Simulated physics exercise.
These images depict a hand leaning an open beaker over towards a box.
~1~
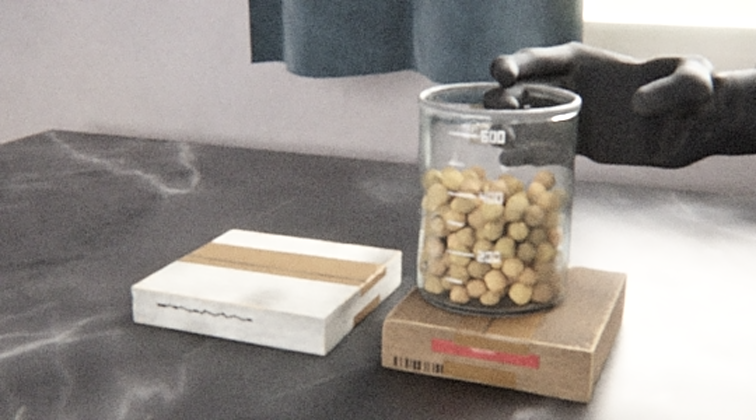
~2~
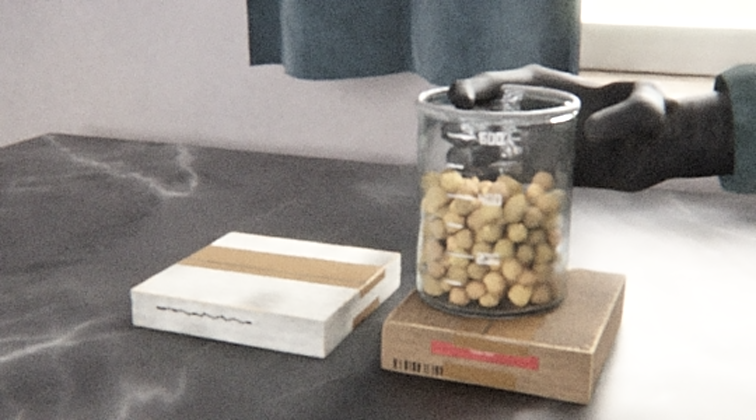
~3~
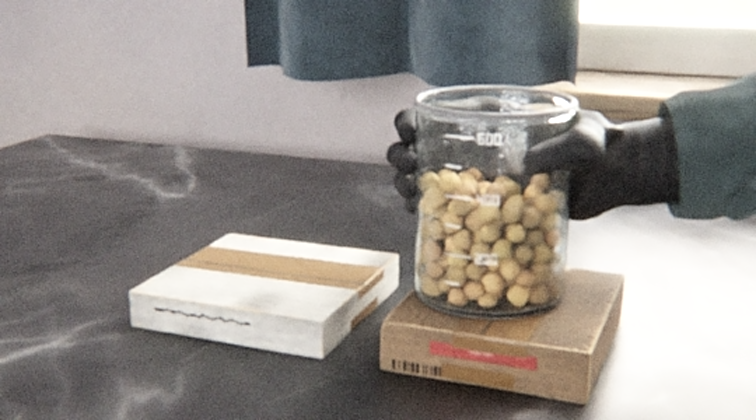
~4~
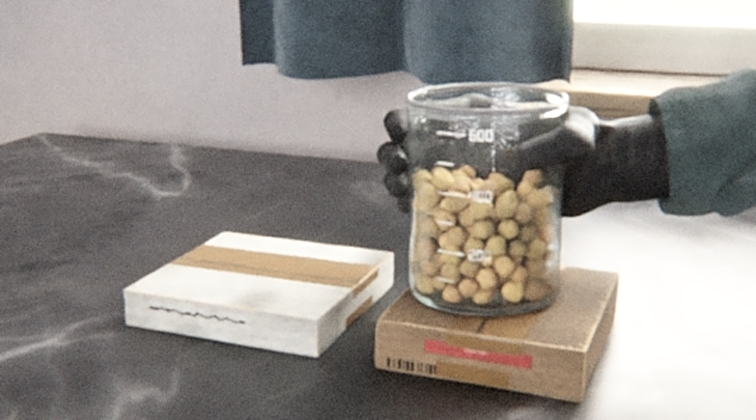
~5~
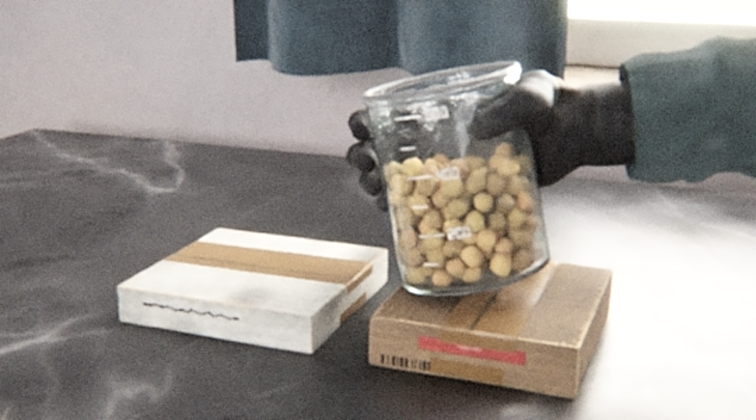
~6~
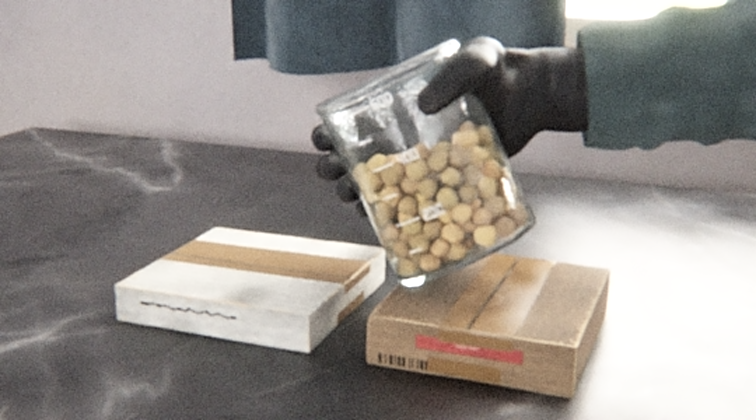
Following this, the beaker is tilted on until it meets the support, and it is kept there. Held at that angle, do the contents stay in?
No, some come out.
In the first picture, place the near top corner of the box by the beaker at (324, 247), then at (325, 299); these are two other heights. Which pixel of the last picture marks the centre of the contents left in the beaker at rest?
Centre at rest, last picture: Try 1 about (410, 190); try 2 about (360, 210).
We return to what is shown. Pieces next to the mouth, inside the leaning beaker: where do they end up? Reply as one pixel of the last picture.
They come to rest at roughly (221, 250).
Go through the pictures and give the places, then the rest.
In the first frame, beaker at (495, 195), two thirds full of dried chickpeas; box at (273, 285), its top below the beaker's foot.
In the second frame, beaker at (494, 197), upright; rim at (424, 96); top of the contents at (483, 194).
In the third frame, beaker at (492, 197), upright; rim at (422, 96); box at (271, 289).
In the fourth frame, beaker at (485, 194), upright; rim at (414, 94); top of the contents at (474, 192).
In the fifth frame, beaker at (458, 176), leaning 12°; rim at (371, 92); box at (260, 284).
In the sixth frame, beaker at (426, 163), leaning 27°; rim at (325, 104); box at (257, 283), its top below the beaker's foot.
Then, 0.51 s after the last picture, the beaker leans 66°; everything is still inside.
Then, 0.95 s after the last picture, the beaker leans 97°; a stray few of the dried chickpeas out of it.
Then, 1.33 s after the last picture, the beaker rests on the box at 99°; a small part of the dried chickpeas out of it.
At rest, the beaker rests on the box at 99°; a small part of the dried chickpeas out of it.
